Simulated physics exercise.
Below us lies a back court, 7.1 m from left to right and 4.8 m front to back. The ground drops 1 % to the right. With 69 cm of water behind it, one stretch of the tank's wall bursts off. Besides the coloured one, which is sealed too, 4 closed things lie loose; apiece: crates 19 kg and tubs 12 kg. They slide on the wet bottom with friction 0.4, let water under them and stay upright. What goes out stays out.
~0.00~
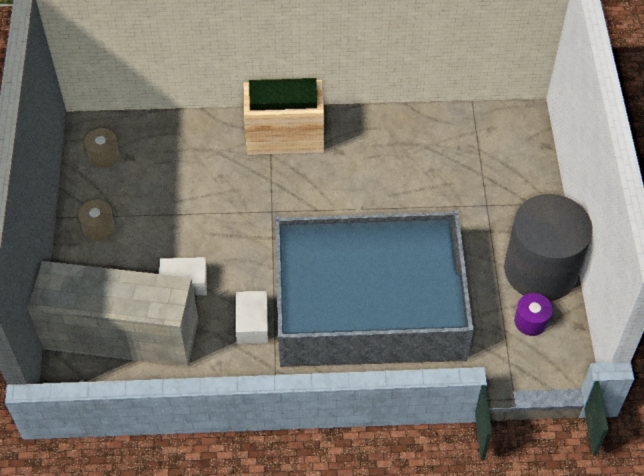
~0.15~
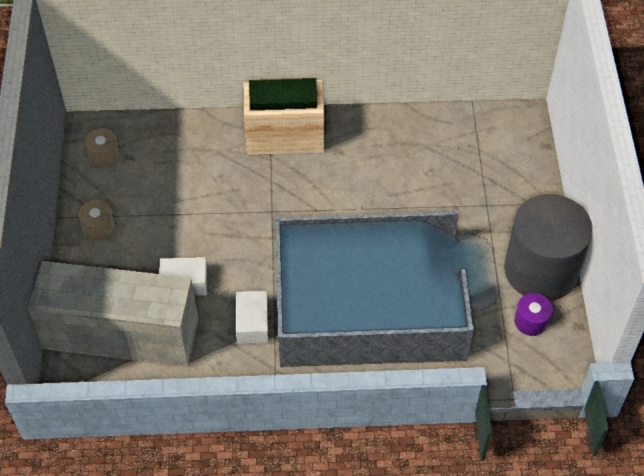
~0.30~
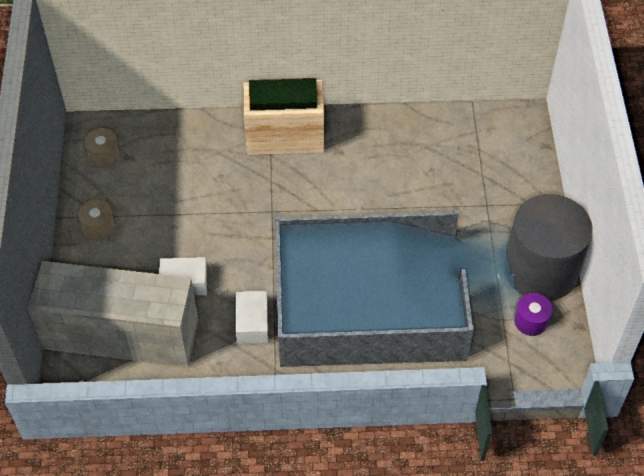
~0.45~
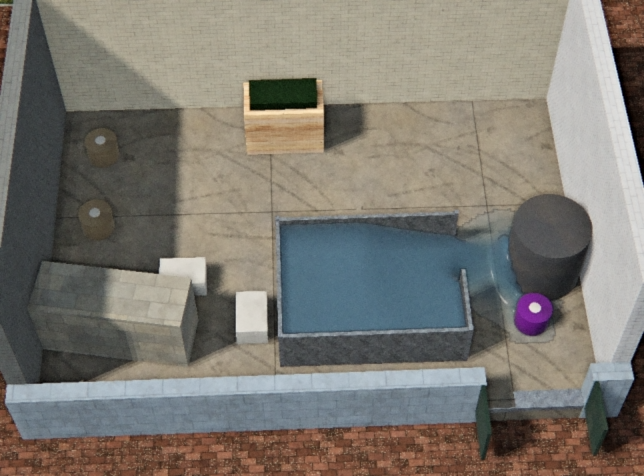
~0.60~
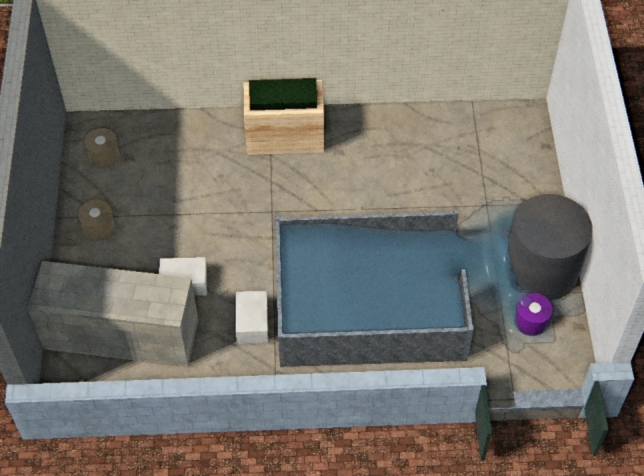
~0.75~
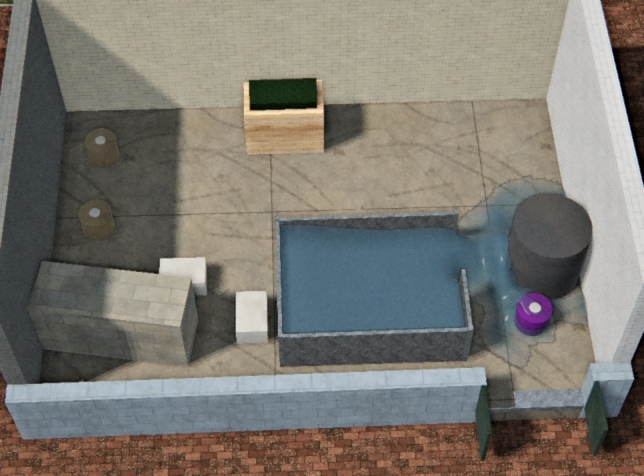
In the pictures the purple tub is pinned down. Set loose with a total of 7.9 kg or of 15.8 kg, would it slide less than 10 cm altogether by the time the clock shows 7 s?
For it, neither load is enough.
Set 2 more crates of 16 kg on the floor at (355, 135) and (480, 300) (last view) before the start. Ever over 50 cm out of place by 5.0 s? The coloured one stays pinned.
In turn: Past it, more.
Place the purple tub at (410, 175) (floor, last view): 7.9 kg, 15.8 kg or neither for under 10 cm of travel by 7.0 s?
It takes the larger.
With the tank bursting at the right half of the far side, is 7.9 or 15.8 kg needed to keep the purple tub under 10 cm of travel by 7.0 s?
In that case only the larger load is enough.
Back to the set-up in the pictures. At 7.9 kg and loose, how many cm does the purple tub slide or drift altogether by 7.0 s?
About 150 cm.
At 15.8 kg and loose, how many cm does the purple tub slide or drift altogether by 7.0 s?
About 200 cm.
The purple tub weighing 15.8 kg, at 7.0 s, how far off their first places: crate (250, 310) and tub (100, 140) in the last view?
In turn: 0 cm, 0 cm.
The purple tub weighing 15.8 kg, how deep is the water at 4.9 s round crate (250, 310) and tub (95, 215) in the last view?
Roughly 0 and 0 cm.
After 1.4 s the purple tub would be 93 cm from its start with 7.9 kg and 92 cm from its start with 15.8 kg; 9 cm of water round it then.
After 3.1 s the purple tub would be gone out with 7.9 kg and gone out with 15.8 kg.
After 4.9 s the purple tub would be gone out with 7.9 kg and gone out with 15.8 kg.
After 7.0 s the purple tub would be gone out with 7.9 kg and gone out with 15.8 kg.
